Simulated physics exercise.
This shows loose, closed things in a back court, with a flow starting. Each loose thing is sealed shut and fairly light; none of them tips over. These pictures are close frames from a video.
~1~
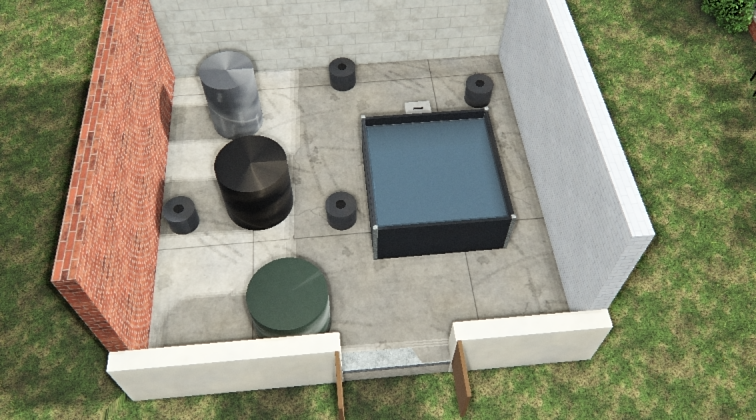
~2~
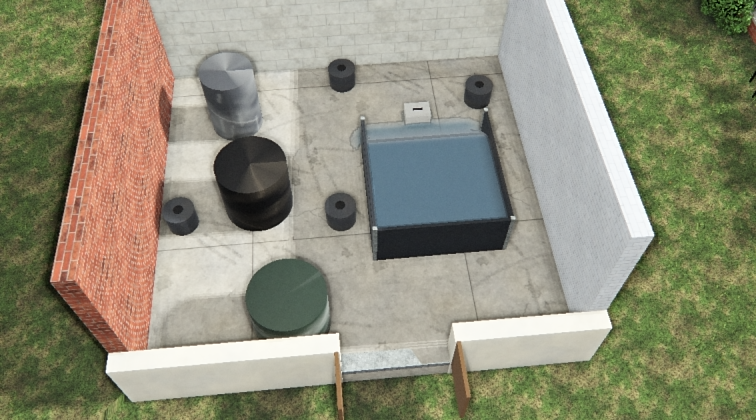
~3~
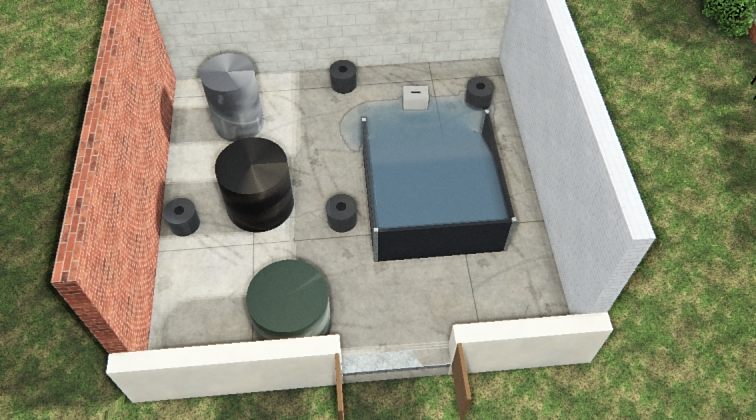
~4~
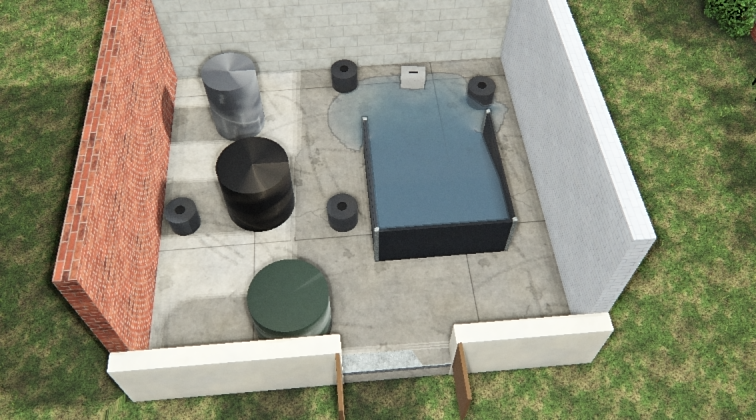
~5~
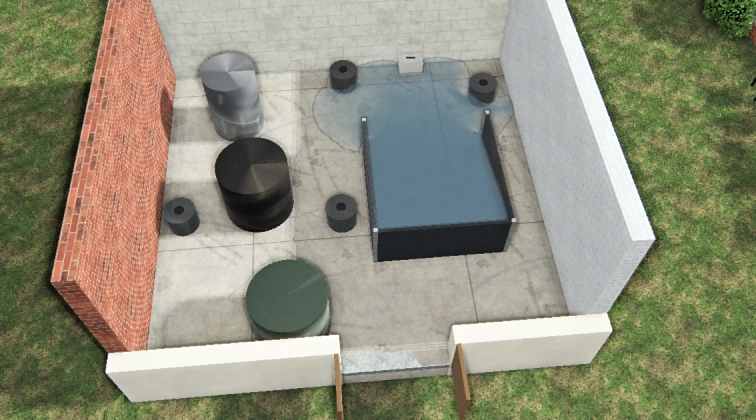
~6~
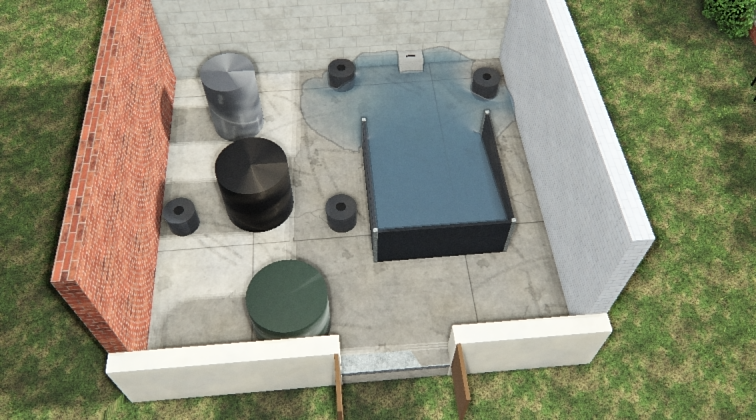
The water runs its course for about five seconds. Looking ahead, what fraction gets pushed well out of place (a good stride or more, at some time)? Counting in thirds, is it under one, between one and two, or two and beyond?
In thirds: Two or beyond.
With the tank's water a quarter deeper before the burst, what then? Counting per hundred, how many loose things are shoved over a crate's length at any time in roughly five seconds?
I'd put it near 80 out of a hundred.
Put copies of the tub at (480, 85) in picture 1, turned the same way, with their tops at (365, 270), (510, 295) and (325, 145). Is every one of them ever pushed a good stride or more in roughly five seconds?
One by one: Hardly budges; knocked well away; hardly budges.
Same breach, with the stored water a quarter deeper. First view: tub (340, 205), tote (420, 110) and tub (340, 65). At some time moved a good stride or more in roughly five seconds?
The first came up short, the next did it, and the last did it.
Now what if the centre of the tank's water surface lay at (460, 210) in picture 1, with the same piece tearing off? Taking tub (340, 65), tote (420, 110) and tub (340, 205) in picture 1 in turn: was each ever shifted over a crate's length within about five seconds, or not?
The three, one by one: Past that mark, past that mark and short of that.
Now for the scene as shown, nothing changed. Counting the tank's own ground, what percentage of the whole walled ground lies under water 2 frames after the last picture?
Roughly 35 in a hundred.
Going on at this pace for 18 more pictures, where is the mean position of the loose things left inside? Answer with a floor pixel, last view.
Near (327, 170).
A moment on, 2 of 5 are well off their spots; 1 afloat.
Next, 2 of 5 are well off their spots; 2 afloat.
Later, 3 of 5 are well off their spots; 2 afloat.
In the end, 4 of 5 are well off their spots, and 4 have been at some point; 1 afloat.
